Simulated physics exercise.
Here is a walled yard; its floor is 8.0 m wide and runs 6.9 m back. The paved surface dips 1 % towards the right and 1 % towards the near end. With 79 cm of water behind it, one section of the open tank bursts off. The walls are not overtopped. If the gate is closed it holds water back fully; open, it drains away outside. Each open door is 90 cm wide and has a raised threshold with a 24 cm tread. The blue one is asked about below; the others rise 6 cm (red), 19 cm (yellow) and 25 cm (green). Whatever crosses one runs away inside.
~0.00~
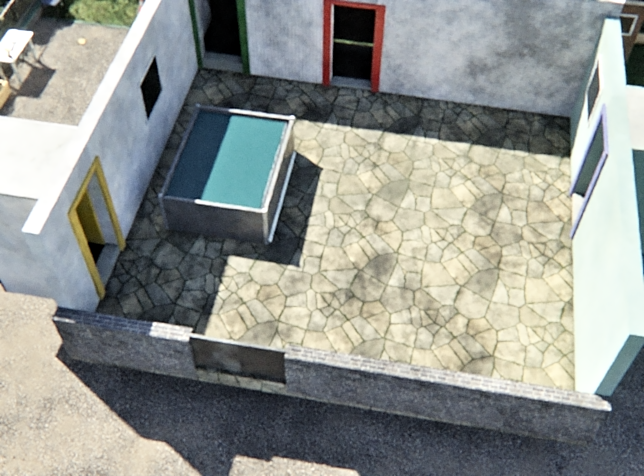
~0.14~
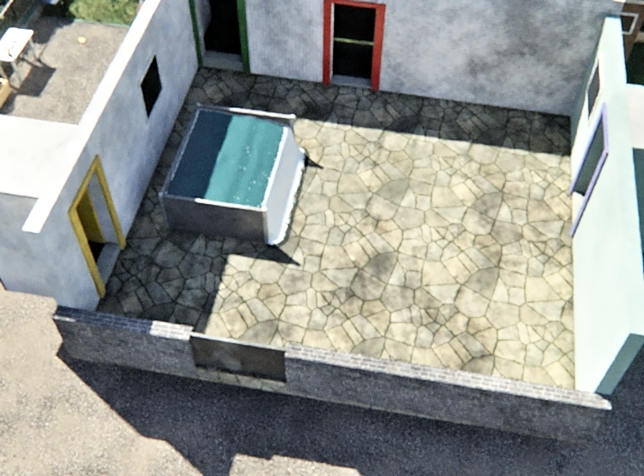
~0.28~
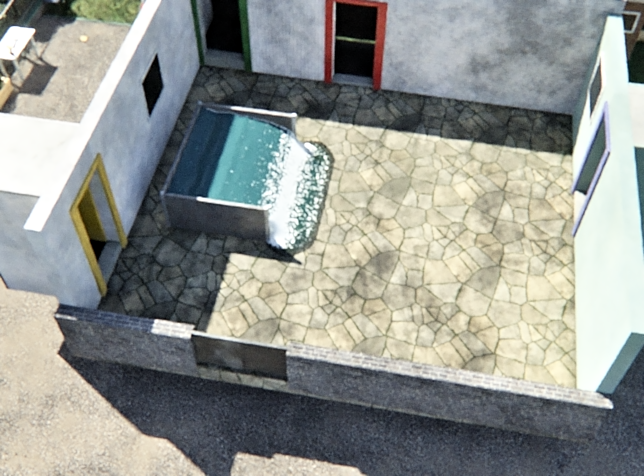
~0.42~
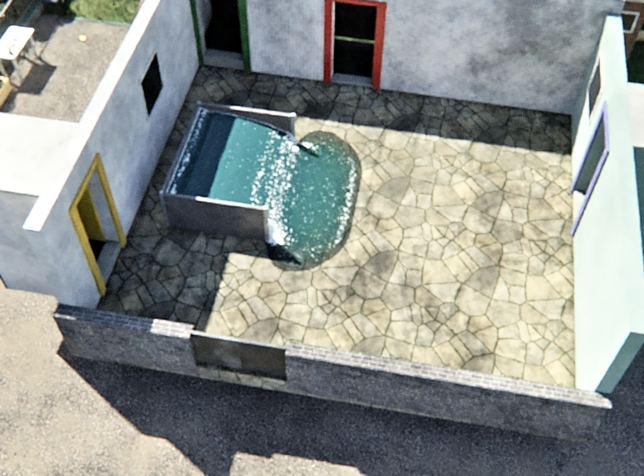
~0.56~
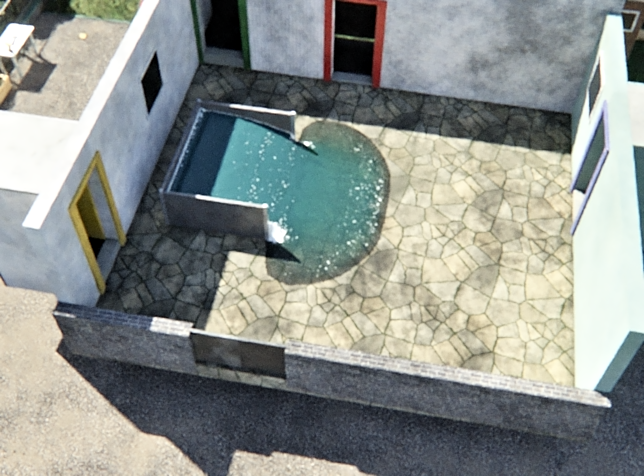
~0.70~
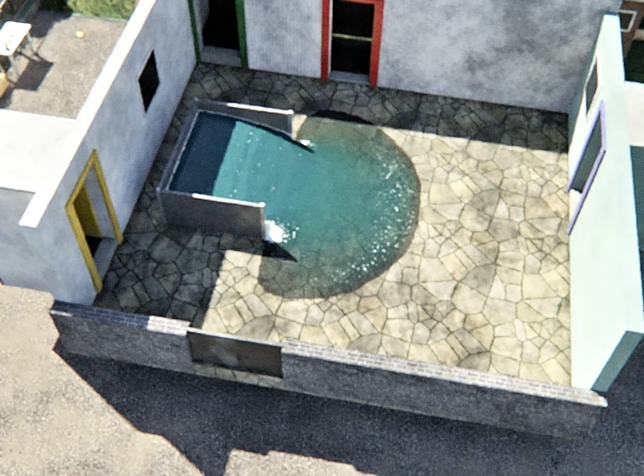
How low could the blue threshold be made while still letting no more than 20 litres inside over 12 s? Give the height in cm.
About 26 cm.
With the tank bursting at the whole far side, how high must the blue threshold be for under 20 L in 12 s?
Then roughly 11.0 cm.
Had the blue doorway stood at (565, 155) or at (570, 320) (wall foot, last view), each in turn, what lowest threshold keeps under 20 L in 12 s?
Roughly 20 and 21 cm.
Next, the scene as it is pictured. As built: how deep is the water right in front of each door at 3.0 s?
In cm: Red 1, yellow 0, blue 26, green 0.
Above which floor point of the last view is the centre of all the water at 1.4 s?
At about (311, 196).
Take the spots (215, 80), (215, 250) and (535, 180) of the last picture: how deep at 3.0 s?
In that order: 0, 0 and 11 cm.
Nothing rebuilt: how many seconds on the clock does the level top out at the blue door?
Near 2.4 s.
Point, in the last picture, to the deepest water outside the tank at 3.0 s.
Near (568, 404).
After 1.4 s water covers 45 % of the floor, deepest (29 cm) near (282, 214); it has not reached the blue door.
After 3.0 s water covers 65 % of the floor, deepest (46 cm) near (568, 404); 26 cm at the blue door, 110 litres in over its 15 cm threshold.
After 12.0 s water covers 100 % of the floor, deepest (13 cm) near (103, 333); 6 cm at the blue door, 147 litres in over its 15 cm threshold.
At the blue door as built, the water arrived by 1.5 s and peaked near 31 cm at 2.4 s.
Run again over the same 12 s with other heights there, 39 litres in over 23 cm, 2 litres over 31 cm. The limit of 20 litres is kept from about 26 cm up.
